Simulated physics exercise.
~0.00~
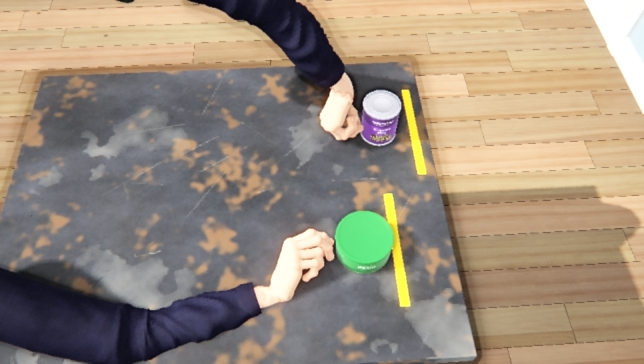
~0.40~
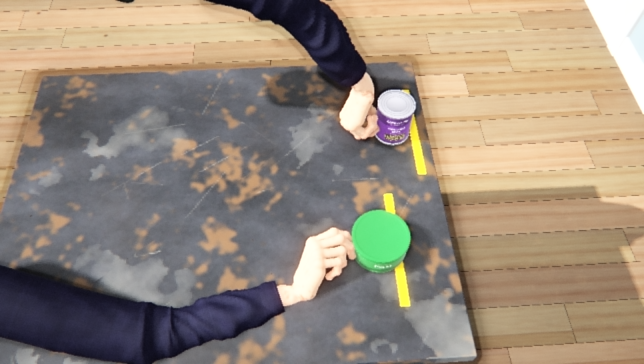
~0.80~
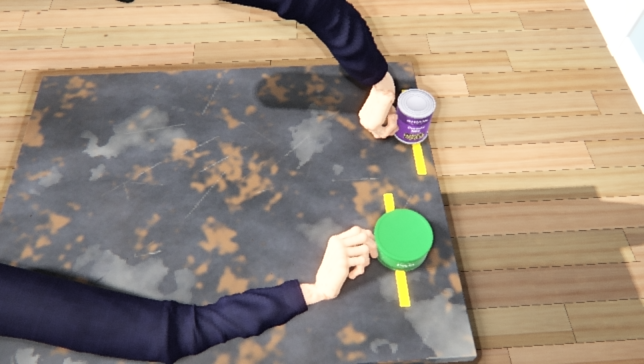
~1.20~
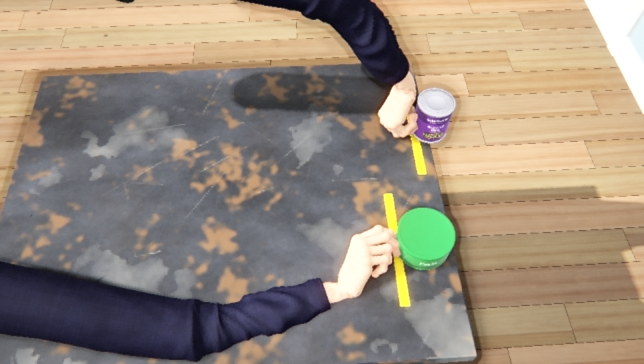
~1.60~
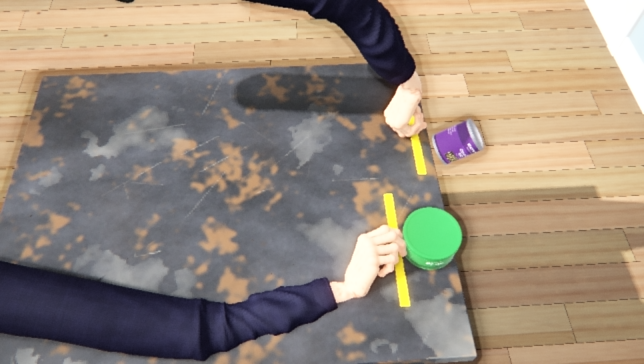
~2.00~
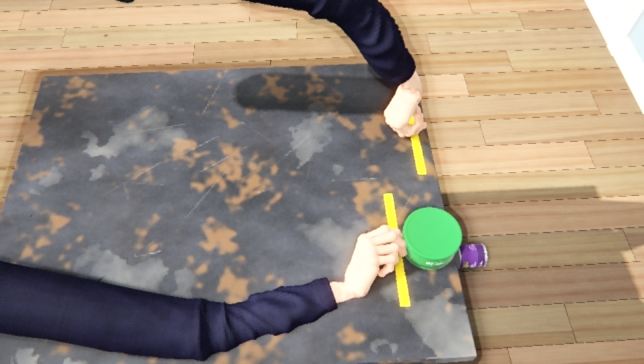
On a dark, rust-spotted tabletop above a wooden floor, two hands pushed a purple tin and a green tub right, past strips of yellow tape, until the tin tipped over the edge and fell while the tub stayed on the table.
